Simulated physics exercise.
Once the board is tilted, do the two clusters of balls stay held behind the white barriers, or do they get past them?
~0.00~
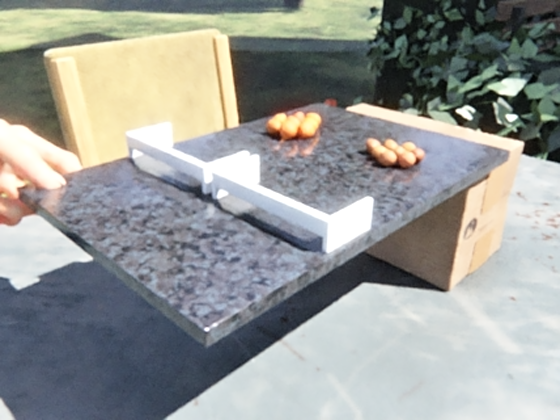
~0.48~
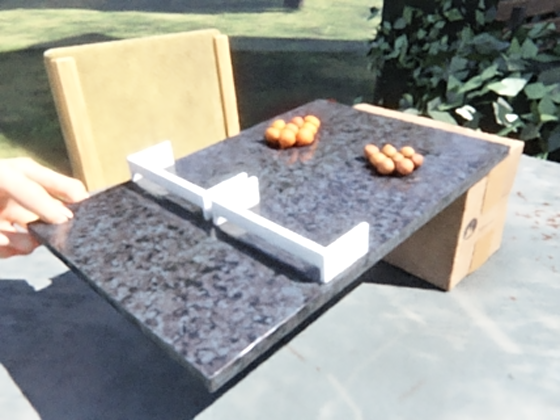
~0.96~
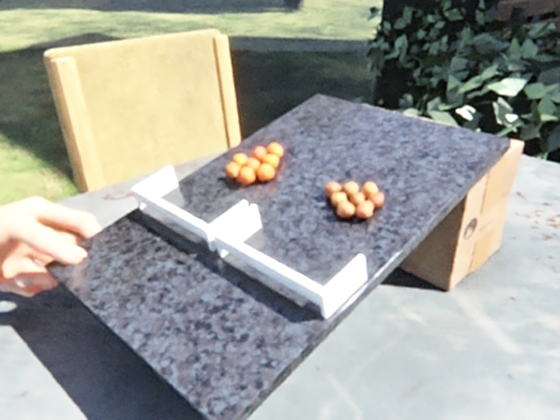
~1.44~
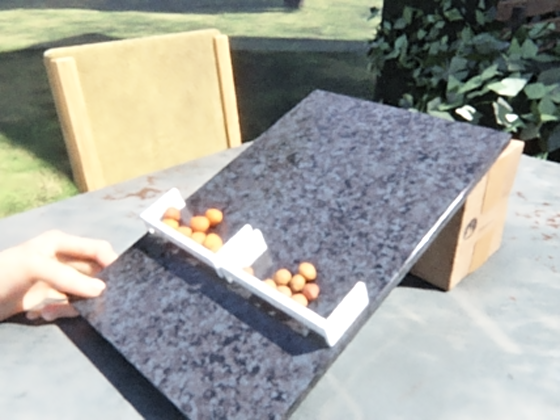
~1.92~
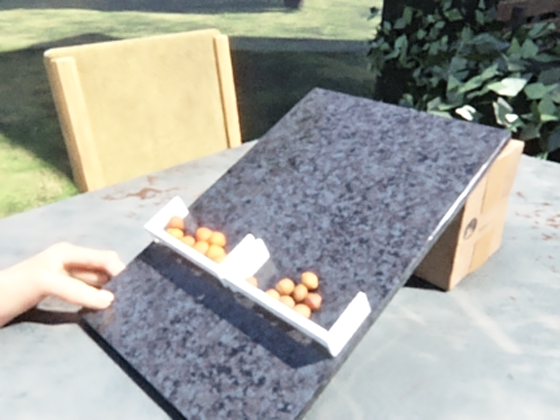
Both clusters are held. The front one and the back one each come down the slope and lodge against their own white barrier.
